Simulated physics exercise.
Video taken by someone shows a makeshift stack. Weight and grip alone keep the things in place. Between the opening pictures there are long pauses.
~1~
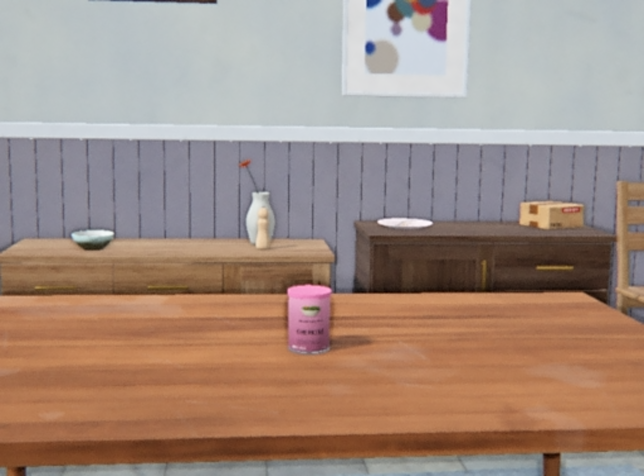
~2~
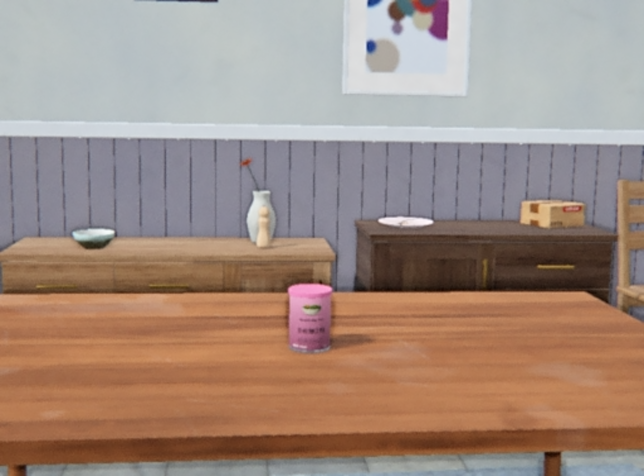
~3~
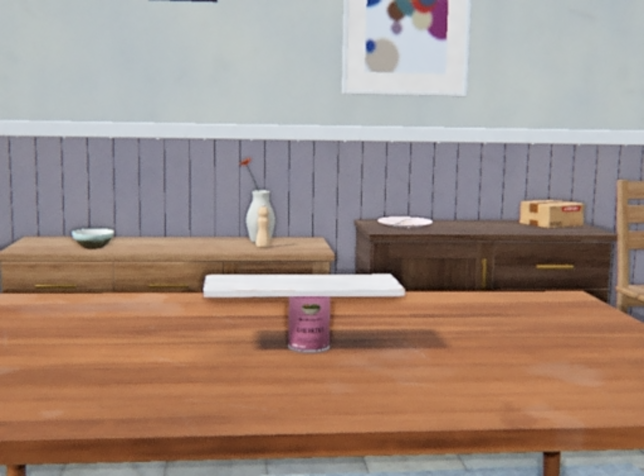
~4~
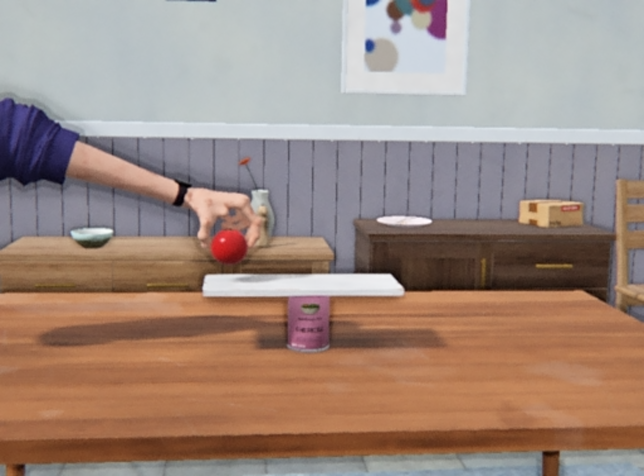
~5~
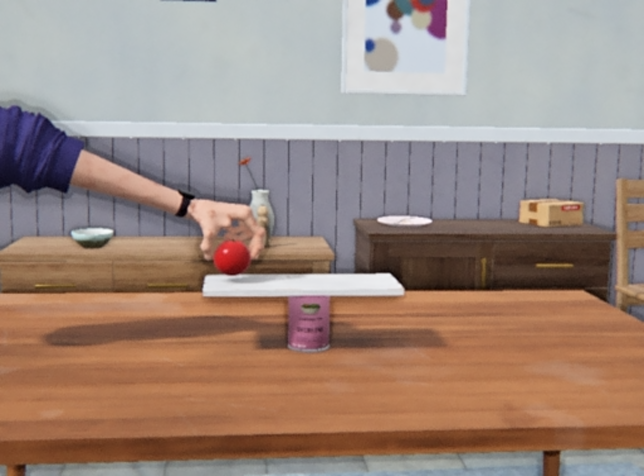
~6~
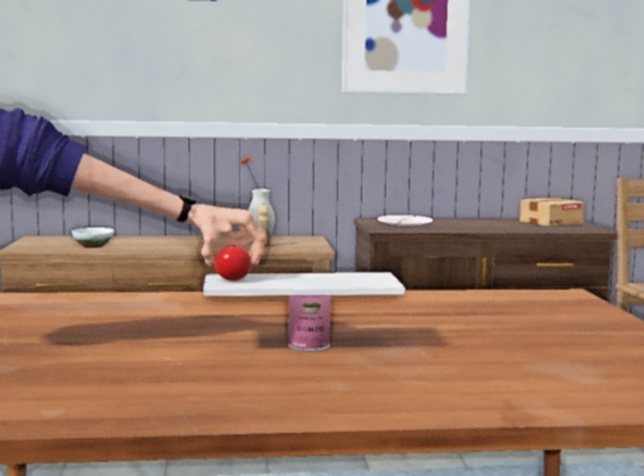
A white board appears on top of the pink can that stands alone on a wooden table. A hand then reaches in from the left, holding a red tomato above the board's left side. It lowers the tomato a short way onto the board, and the fingers stay around it.
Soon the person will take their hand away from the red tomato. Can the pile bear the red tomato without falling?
No, it falls.
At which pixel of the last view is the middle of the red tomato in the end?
About (106, 331).
Then, 0.40 s later than the last frame, red tomato now fallen; white board tilted by 45°.
Then, 0.50 s later than the last frame, white board tilted by 41°.
Then, 0.70 s later than the last frame, white board now fallen.
Then, 0.90 s later than the last frame, things are still on the move.
When it is over, fallen, white board and red tomato; pink tin as before. End places, in pixels of the last picture, red tomato near (106, 331). The stack loses its balance.
